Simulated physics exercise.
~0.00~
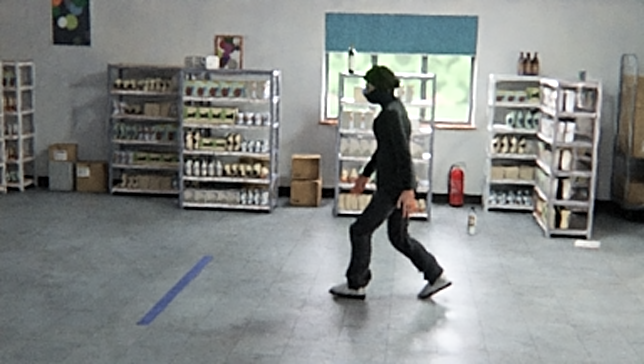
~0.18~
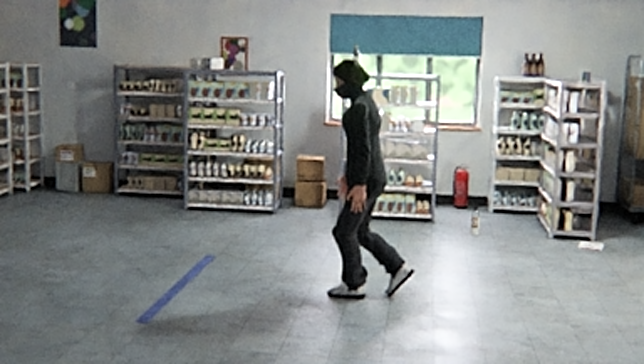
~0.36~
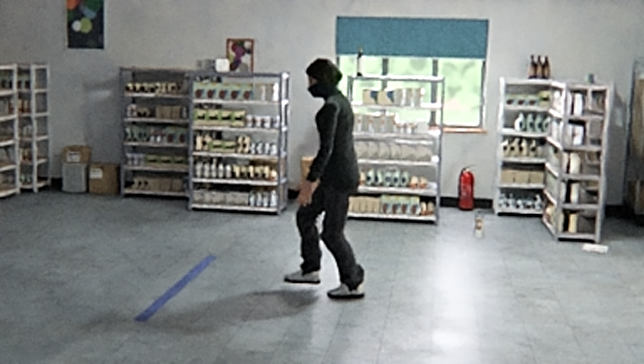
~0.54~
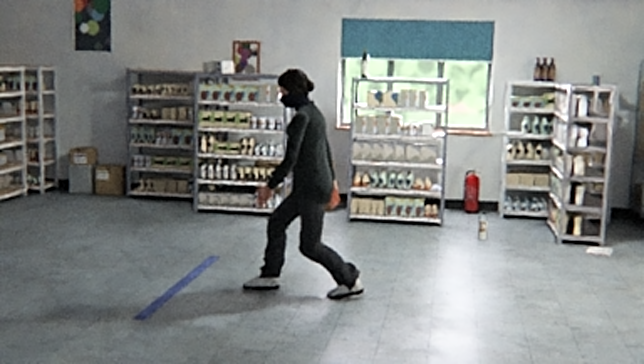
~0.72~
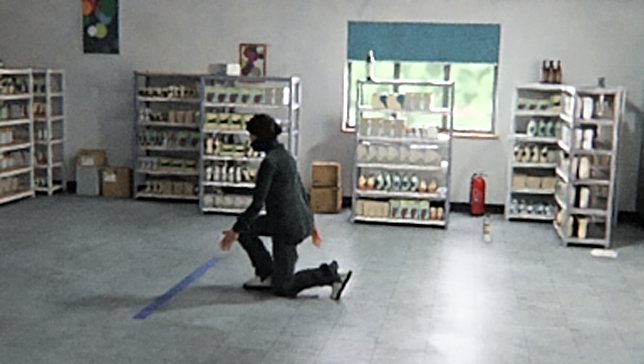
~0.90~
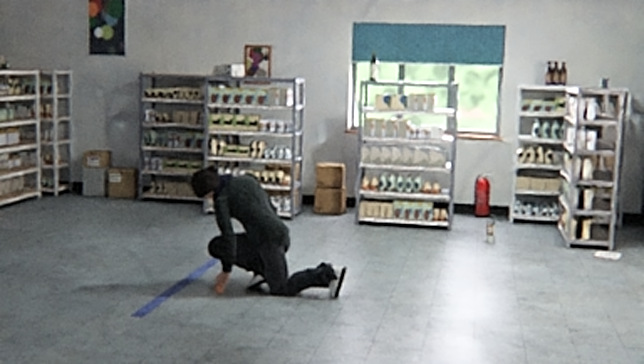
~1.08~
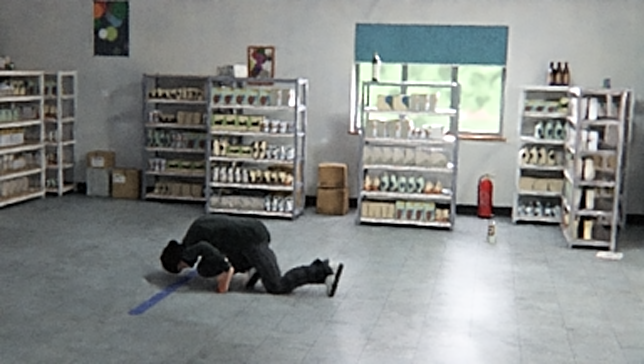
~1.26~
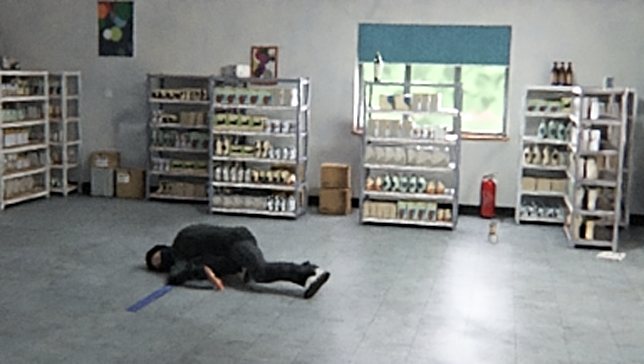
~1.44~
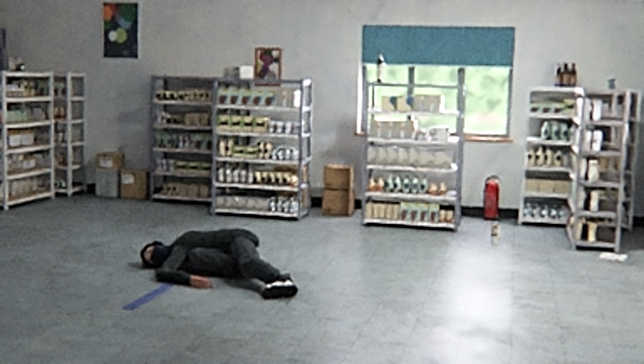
A person in dark clothes, with dark head and face coverings, walks left across the grey tiled floor of a storeroom toward a blue strip. The view is from slightly above and drifts a little sideways. Pale shelves of goods line the back wall, with cardboard boxes, a teal blind over a bright window and a red extinguisher. Nearing the strip, the person drops to one knee, leans forward and puts hands to the floor. The body sinks flat and settles lying down, head past the strip, hips short of it, legs stretched to the right.
